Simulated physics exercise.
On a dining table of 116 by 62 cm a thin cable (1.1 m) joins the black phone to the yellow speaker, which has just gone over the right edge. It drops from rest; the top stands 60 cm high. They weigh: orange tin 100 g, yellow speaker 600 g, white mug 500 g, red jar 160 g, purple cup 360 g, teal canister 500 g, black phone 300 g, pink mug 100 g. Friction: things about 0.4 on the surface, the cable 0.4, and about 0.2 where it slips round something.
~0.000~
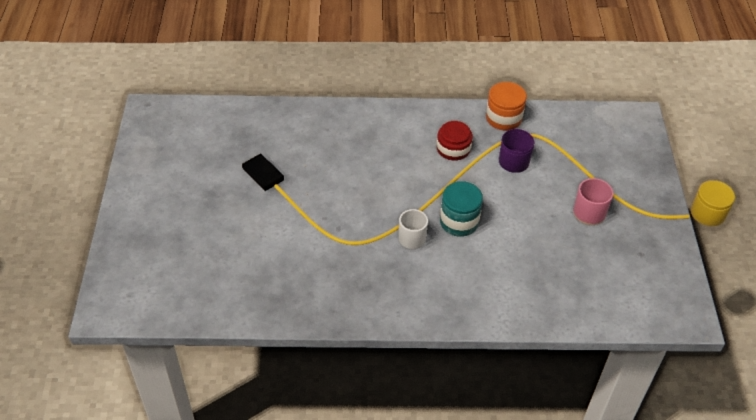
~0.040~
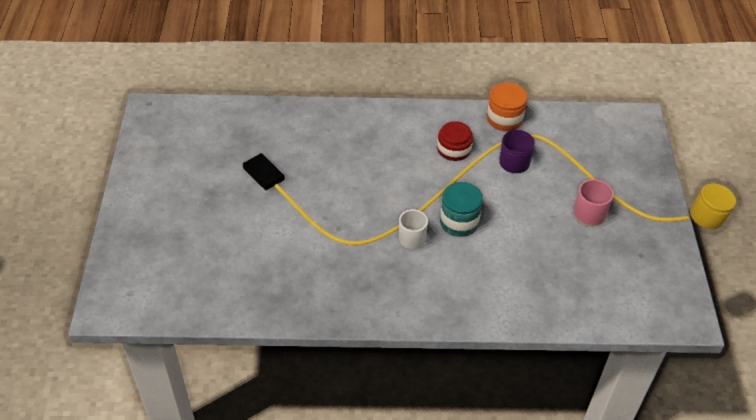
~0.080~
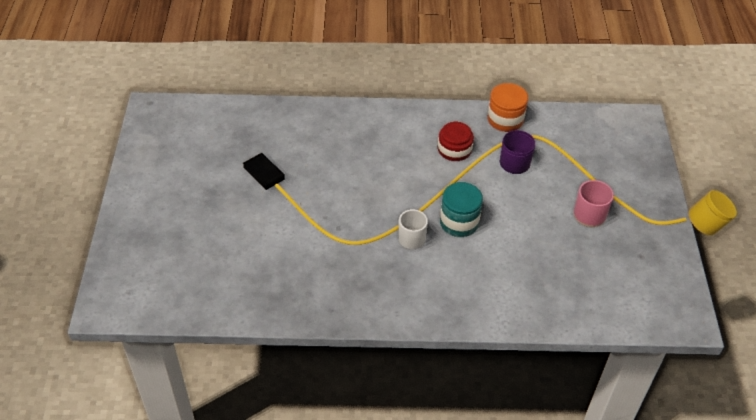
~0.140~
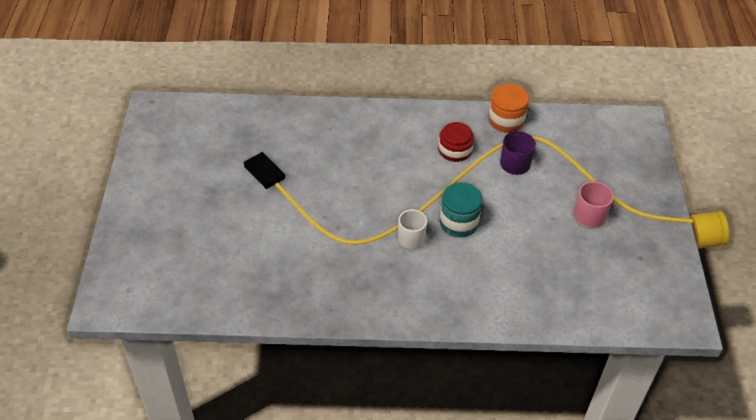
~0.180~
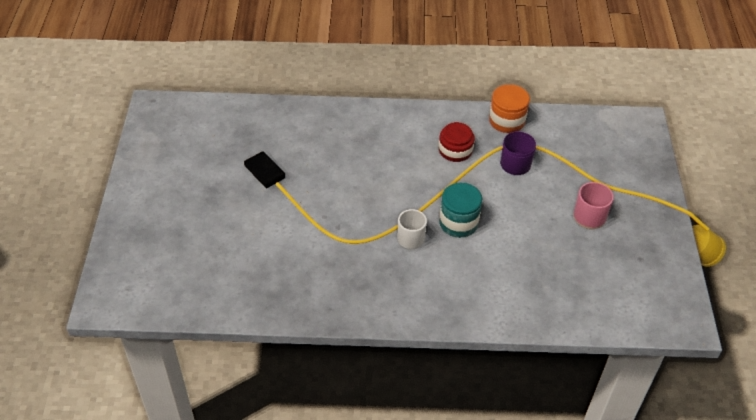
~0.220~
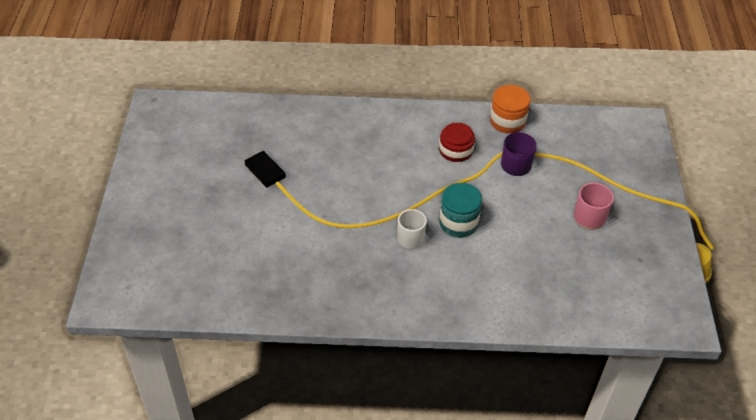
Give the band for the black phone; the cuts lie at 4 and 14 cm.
The black phone travels a long way.
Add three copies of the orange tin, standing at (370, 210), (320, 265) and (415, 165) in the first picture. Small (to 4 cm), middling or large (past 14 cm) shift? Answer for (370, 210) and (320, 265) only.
In turn: Large, small.
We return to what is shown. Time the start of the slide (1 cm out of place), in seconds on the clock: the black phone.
Black phone 0.32 s.
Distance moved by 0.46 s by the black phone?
Black phone 15 cm.
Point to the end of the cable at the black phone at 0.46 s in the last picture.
Around (359, 152).
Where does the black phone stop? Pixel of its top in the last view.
Around (423, 151).
After 0.5 s, the cable's tail end at (359, 152); black phone 16 cm off its start, yellow speaker over the edge, purple cup 4 cm off its start.
After 0.7 s, the cable's tail end at (443, 151); black phone 33 cm off its start, yellow speaker over the edge, purple cup 5 cm off its start.
After 1.0 s, the cable's tail end at (443, 151); black phone 33 cm off its start at (423, 151), yellow speaker over the edge, purple cup 5 cm off its start at (525, 160).
After 1.2 s, the cable's tail end at (443, 151); black phone 33 cm off its start, yellow speaker over the edge, purple cup 5 cm off its start.
After 2.4 s, the cable's tail end at (443, 151); black phone 33 cm off its start at (423, 151), yellow speaker over the edge, purple cup 5 cm off its start at (525, 160), red jar 2 cm off its start at (462, 126).
